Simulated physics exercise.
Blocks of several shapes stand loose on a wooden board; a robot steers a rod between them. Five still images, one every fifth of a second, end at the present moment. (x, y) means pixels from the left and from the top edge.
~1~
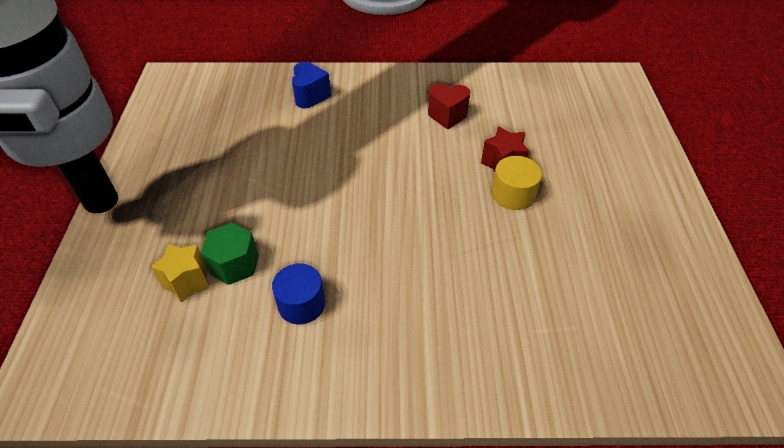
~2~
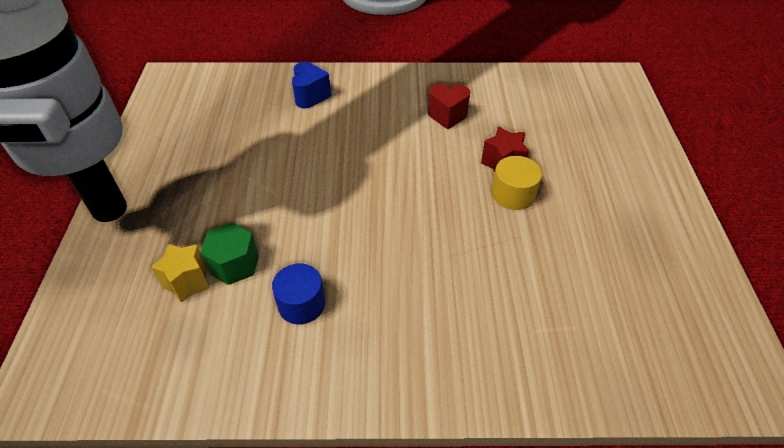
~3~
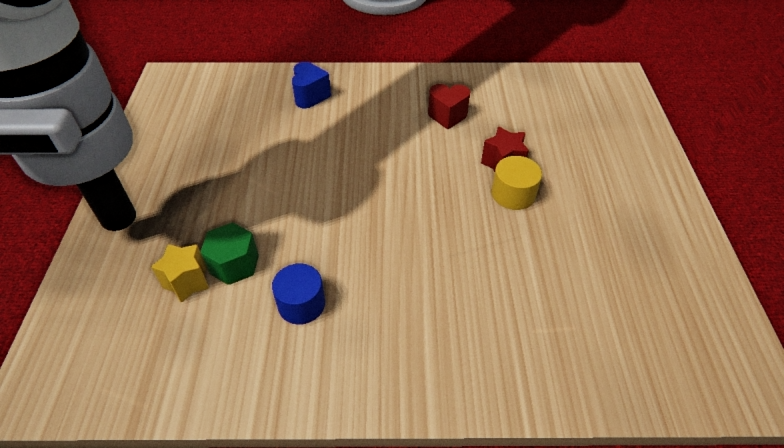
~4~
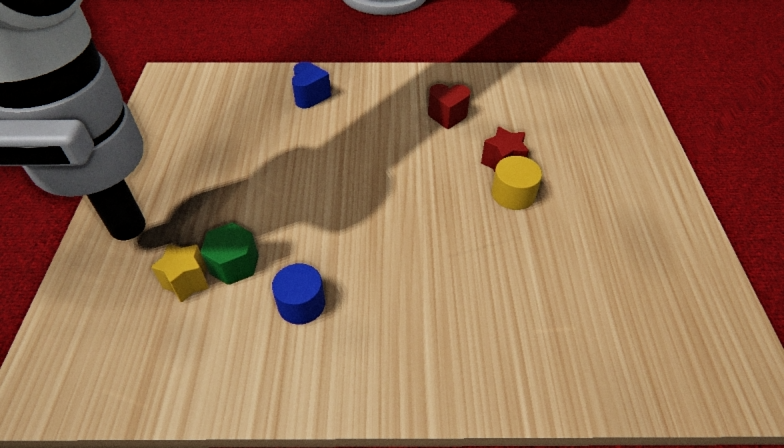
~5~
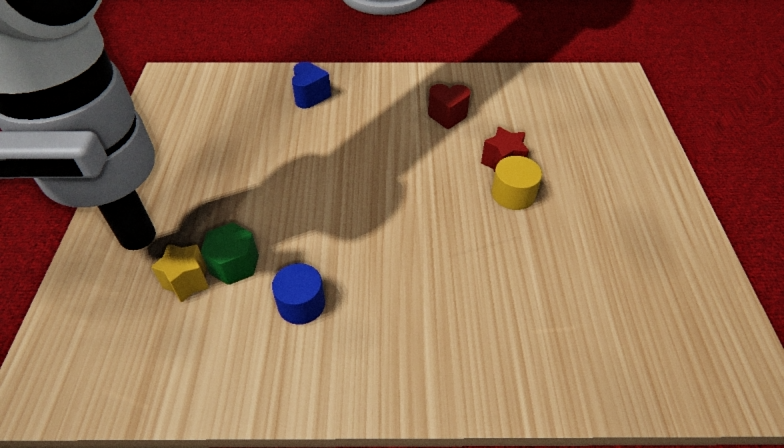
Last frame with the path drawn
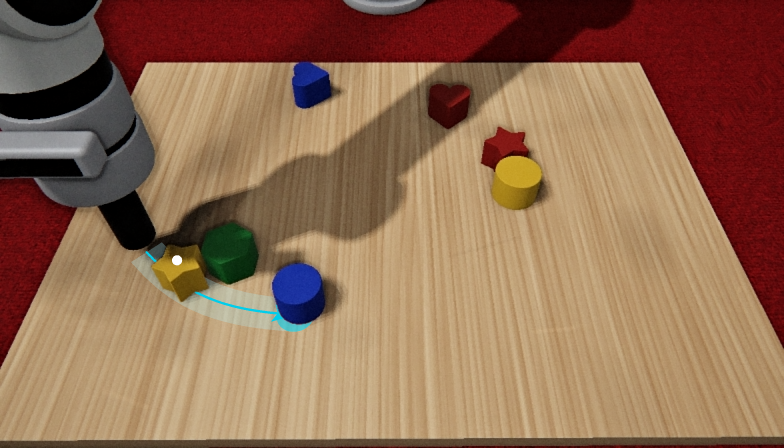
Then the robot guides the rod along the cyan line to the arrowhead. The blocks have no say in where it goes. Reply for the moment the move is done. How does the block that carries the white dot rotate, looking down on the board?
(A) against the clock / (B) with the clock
The answer is B.
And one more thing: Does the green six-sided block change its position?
Yes, that is what happens.
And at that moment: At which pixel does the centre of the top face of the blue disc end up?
The blue disc ends near (342, 286).
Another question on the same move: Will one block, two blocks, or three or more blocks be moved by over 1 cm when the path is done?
Answer: 3+.
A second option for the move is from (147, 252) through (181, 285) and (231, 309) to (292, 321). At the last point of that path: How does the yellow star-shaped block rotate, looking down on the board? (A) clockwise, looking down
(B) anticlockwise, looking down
My answer is option A.
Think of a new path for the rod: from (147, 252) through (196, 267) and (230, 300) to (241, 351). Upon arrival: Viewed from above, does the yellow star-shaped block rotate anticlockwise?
No, that is not what happens.
The line goes from (147, 252) via (182, 284) and (234, 306), ending at (296, 315); the dot is on the yellow star-shaped block.
On the path given first. One third of the way, rod at (177, 271); yellow star-shaped block at (203, 276); green six-sided block at (242, 245), turned 40° anticlockwise.
Two thirds of the way, rod at (229, 293); yellow star-shaped block at (258, 300); green six-sided block at (245, 246), turned 50° anticlockwise; blue disc at (304, 283).
At the end, rod at (292, 302); yellow star-shaped block at (312, 320), turned 30° clockwise; green six-sided block at (245, 246), turned 50° anticlockwise; blue disc at (342, 286).
